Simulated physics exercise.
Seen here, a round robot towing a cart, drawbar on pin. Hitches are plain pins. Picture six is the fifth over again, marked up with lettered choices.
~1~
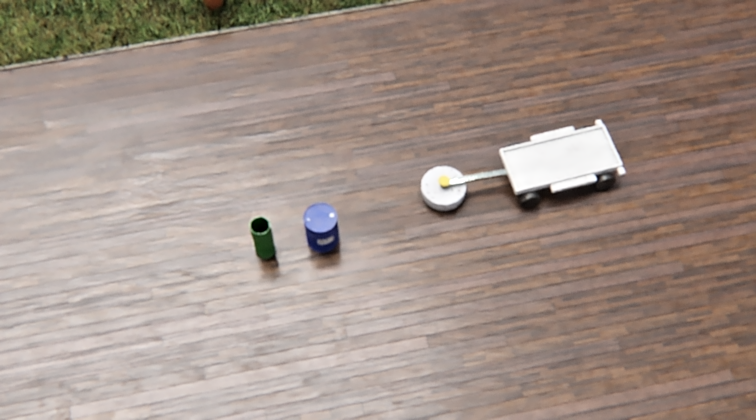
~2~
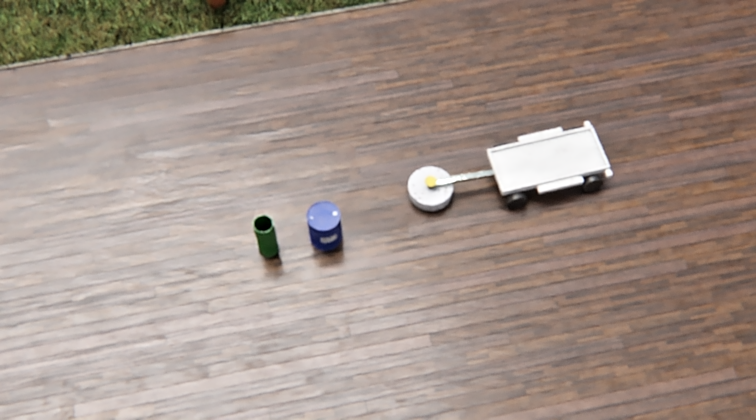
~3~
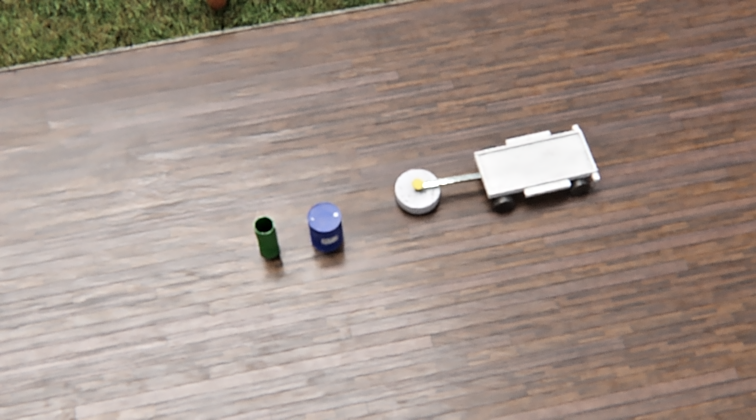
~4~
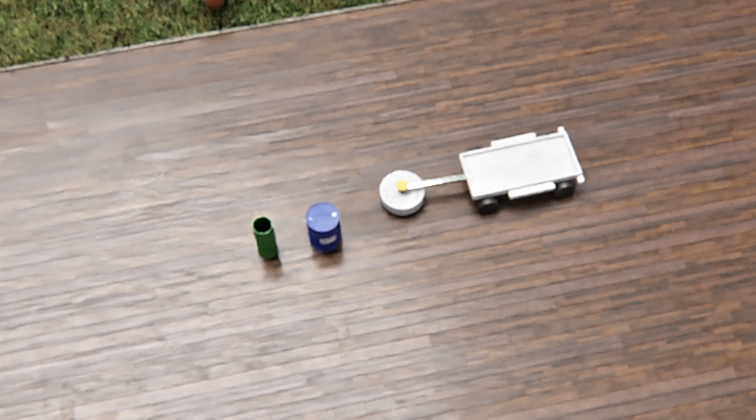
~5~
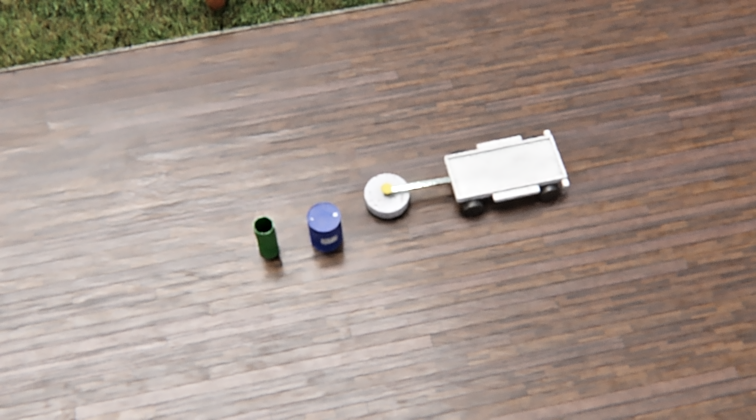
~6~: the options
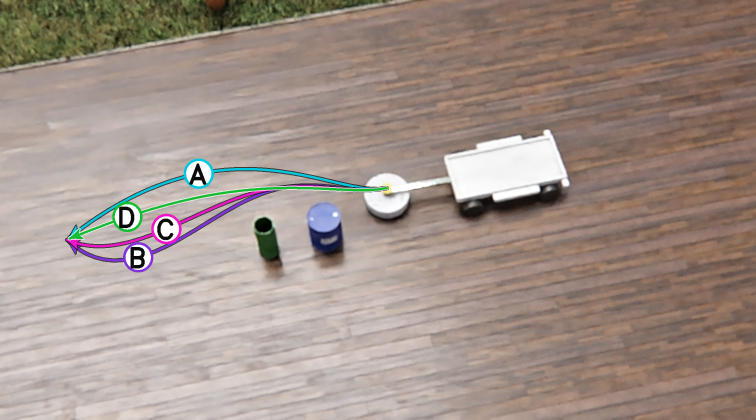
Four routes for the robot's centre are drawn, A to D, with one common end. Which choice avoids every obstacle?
With A nothing is hit.
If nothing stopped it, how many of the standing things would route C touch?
Two.
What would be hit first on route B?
It meets the blue keg.
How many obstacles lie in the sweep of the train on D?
One.
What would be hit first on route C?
The blue keg.
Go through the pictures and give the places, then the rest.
In the first frame, green post (266, 250); blue keg (323, 238); robot (444, 187).
In the second frame, robot (430, 187); white cart (548, 160); green post (269, 249).
In the third frame, robot (418, 190); white cart (535, 163); green post (270, 250).
In the fourth frame, robot (402, 191); white cart (520, 165); green post (268, 250).
In the fifth frame, robot (387, 194); white cart (505, 168); green post (269, 250); blue keg (326, 237).
On the marked copy, A from (387, 188) via (224, 170) to (69, 238); B from (387, 188) via (224, 213) to (69, 241); C from (387, 188) via (222, 204) to (67, 240); D from (387, 188) via (227, 192) to (70, 239).
With A. Early on, robot (274, 177), cart (393, 176).
Further on, robot (158, 193), cart (277, 176).
At the end, robot (70, 246), cart (184, 195); nothing has been touched.
As for the rest, B meets the green post and blue keg; C meets the green post and blue keg; D meets the blue keg.
